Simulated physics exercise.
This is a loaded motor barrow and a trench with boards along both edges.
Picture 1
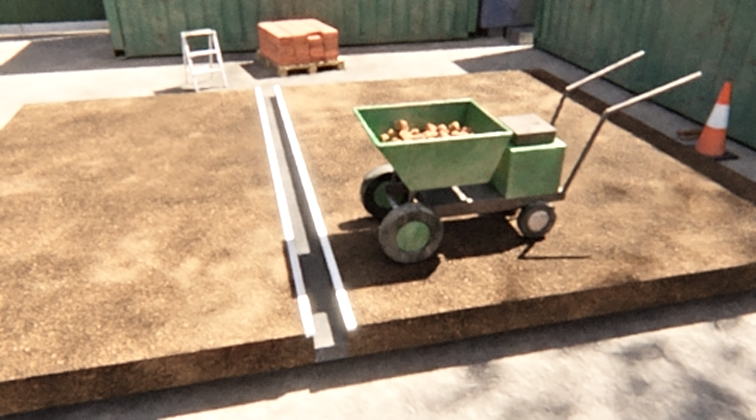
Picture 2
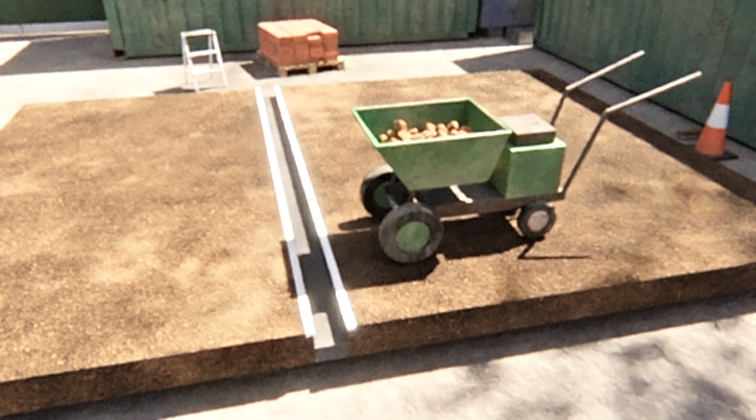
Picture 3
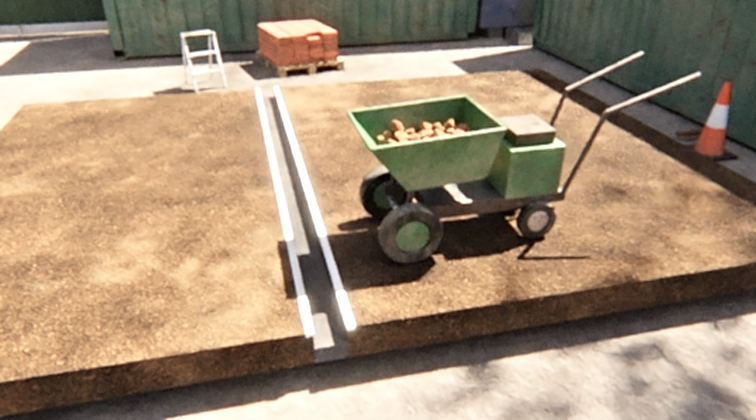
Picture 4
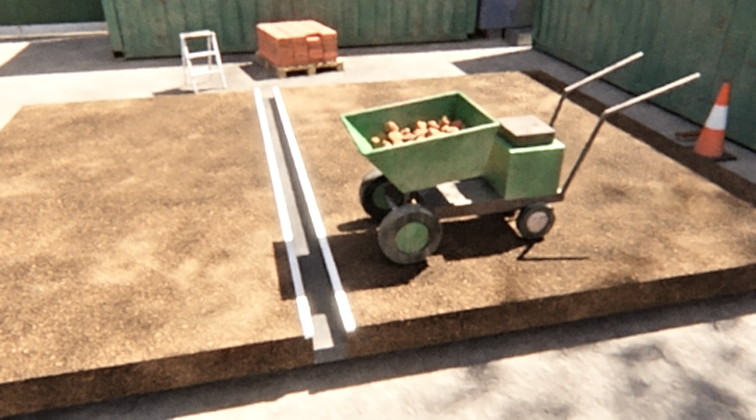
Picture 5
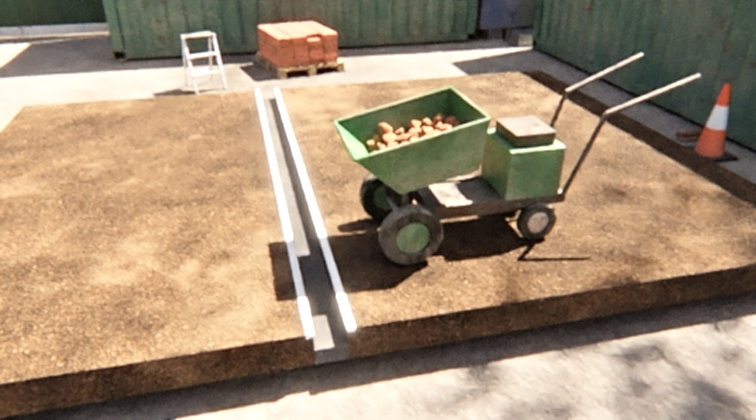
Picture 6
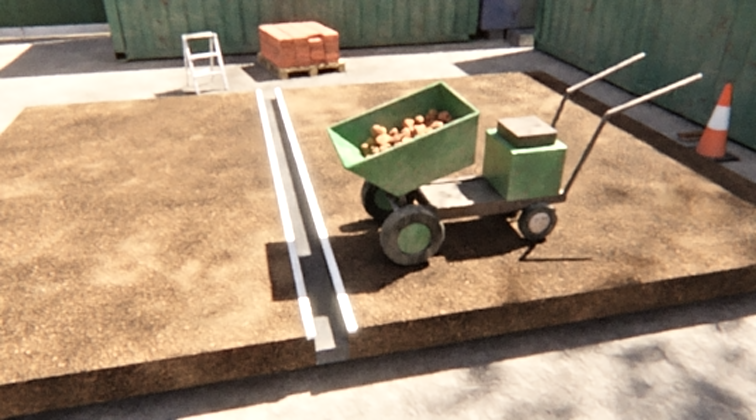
In a sunlit yard with green metal walls, a green motor barrow loaded with brown clods stands on bare earth beside a narrow trench edged with pale boards. Its skip starts level, then gradually tilts toward the trench on the left, while the wheels and handles stay still.
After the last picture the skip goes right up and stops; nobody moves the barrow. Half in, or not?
In the trench: Under half.
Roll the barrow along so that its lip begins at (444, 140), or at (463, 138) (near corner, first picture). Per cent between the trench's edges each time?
Near 30 % and 10 %.
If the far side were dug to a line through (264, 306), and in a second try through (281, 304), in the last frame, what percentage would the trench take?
About 90 and 60 per cent.
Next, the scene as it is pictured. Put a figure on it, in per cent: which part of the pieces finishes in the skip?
It comes to 30 per cent or so.
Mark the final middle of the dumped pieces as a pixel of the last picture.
Close to (275, 250).
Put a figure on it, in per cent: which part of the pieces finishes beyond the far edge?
About 60 per cent.
Just after the last frame, skip tipped steeply; every one in the skip.
A moment on, skip tipped steeply; the larger part in the skip; about a tenth beyond it.
Further on, skip tipped right over; roughly a third in the skip; about a tenth in or heaped over the trench; roughly half beyond it.
When it is over, skip tipped right over; roughly a quarter in the skip; about a tenth in or heaped over the trench; roughly two thirds beyond it.
